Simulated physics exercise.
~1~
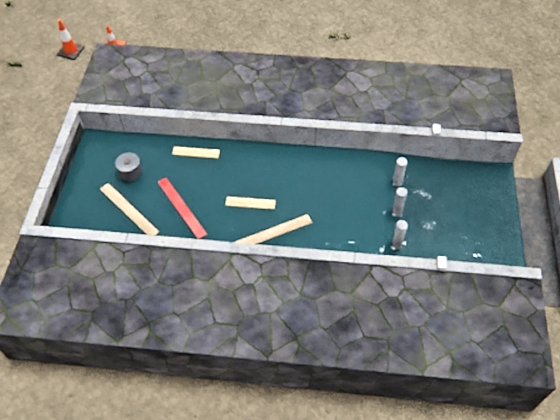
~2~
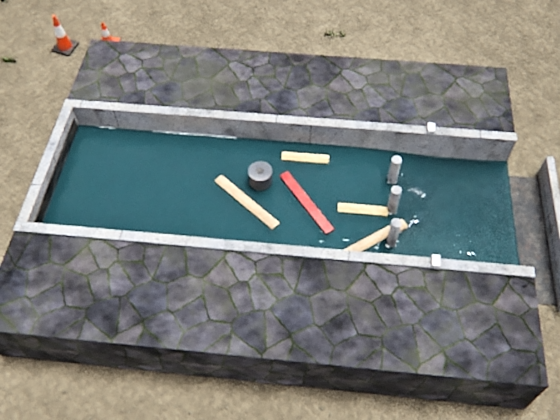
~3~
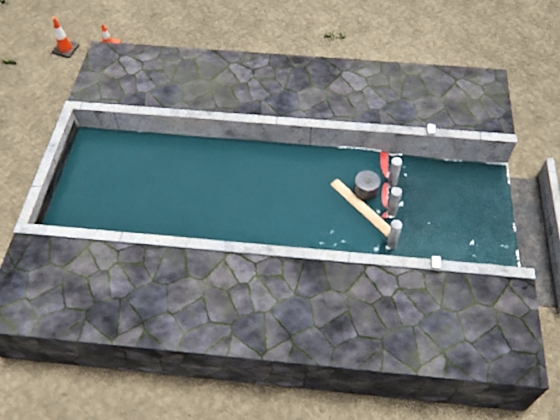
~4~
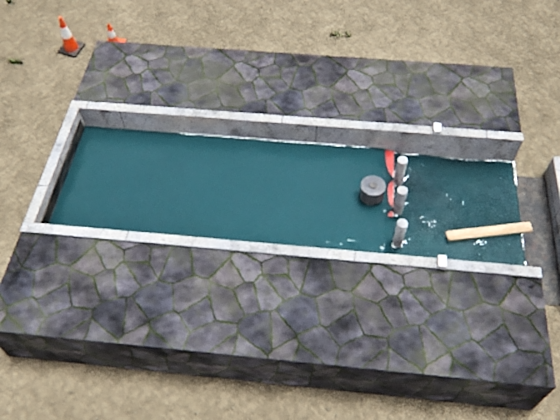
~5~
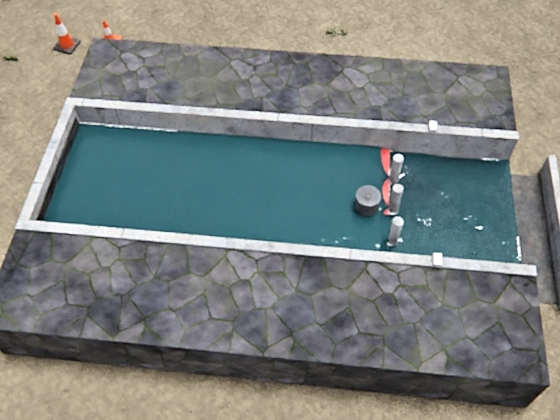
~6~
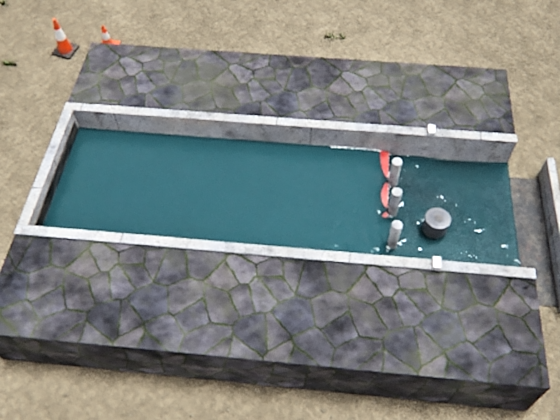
A long stone-walled channel of blue-green water lies on sandy ground, seen from above at an angle, with orange cones at the upper left. Four pale boards, a red plank and a round grey tub float toward the left and middle, while three pale posts stand in a row near the right end. Everything drifts right toward the posts. Most pale boards disappear, the red plank lodges against the posts, and the last pale board slips past and leaves. The tub lingers beside the posts, then passes them, ending to their right while the red plank stays caught.
